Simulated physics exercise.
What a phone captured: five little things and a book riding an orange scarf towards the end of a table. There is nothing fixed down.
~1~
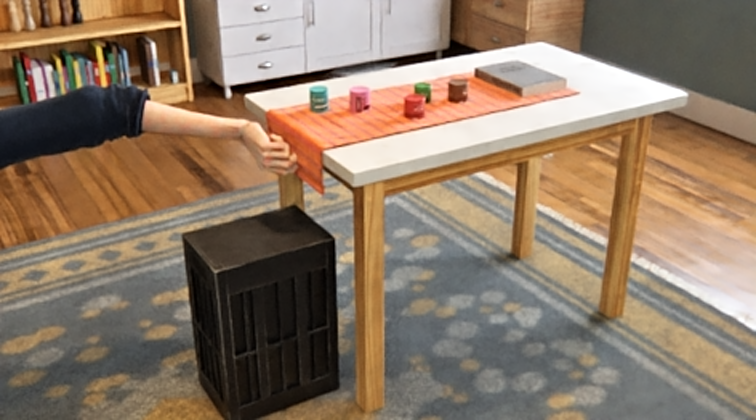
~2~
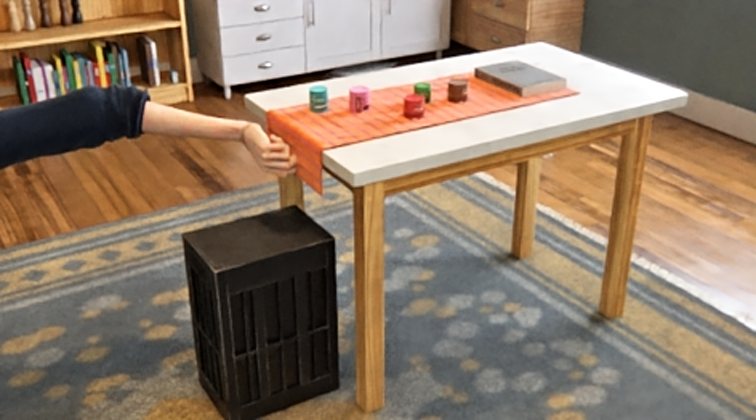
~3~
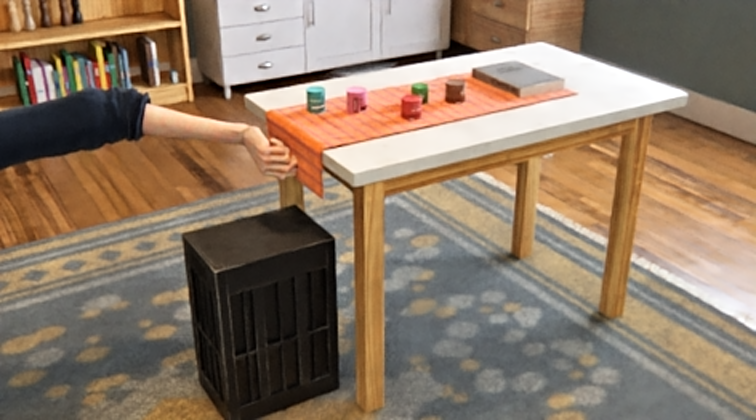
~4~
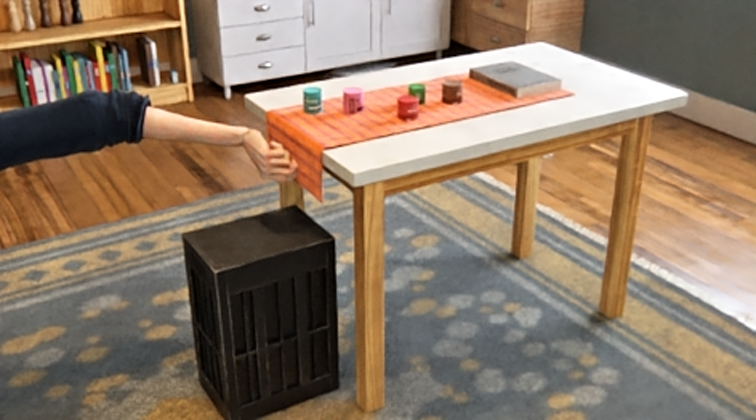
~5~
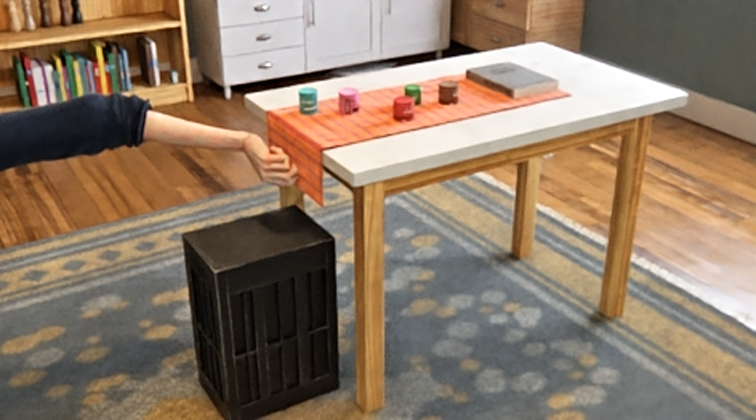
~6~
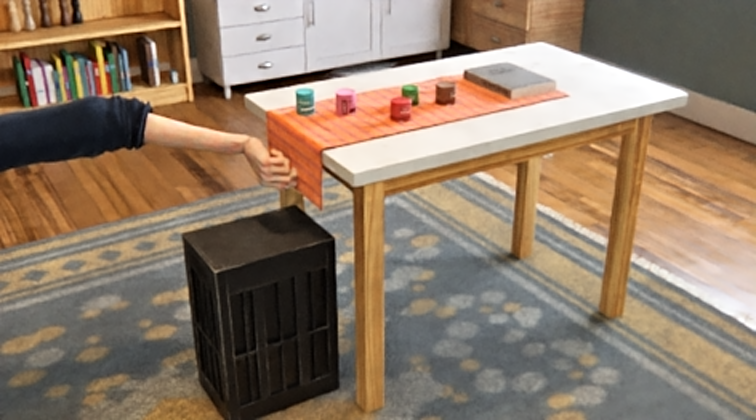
In a room with a wooden floor and a patterned blue-grey rug, a fixed camera looks slightly down on a white-topped wooden table. Five small turquoise, pink, red, green and brown pots and a grey book sit on an orange scarf, with a black crate below at left. A dark-sleeved arm from the left tugs the scarf's hanging end slightly downward, and pots and book shift slightly left with it.
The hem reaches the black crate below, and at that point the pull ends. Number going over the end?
It drops one thing over the edge.
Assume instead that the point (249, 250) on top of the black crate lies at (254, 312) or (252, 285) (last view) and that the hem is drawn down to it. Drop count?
Going over the edge would be 3 and 2.
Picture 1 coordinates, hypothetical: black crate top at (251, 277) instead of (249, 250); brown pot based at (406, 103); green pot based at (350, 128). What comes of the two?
Result: Brown pot still there, green pot gone.
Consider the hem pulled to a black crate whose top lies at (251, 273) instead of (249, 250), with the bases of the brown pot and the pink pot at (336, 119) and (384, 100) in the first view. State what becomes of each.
The brown pot does not stay aboard, and the pink pot stays aboard.
Soon after, hem near (295, 205); all still up.
Then, hem on the crate; turquoise pot gone.
At rest, hem on the crate; turquoise pot gone. The table loses one.
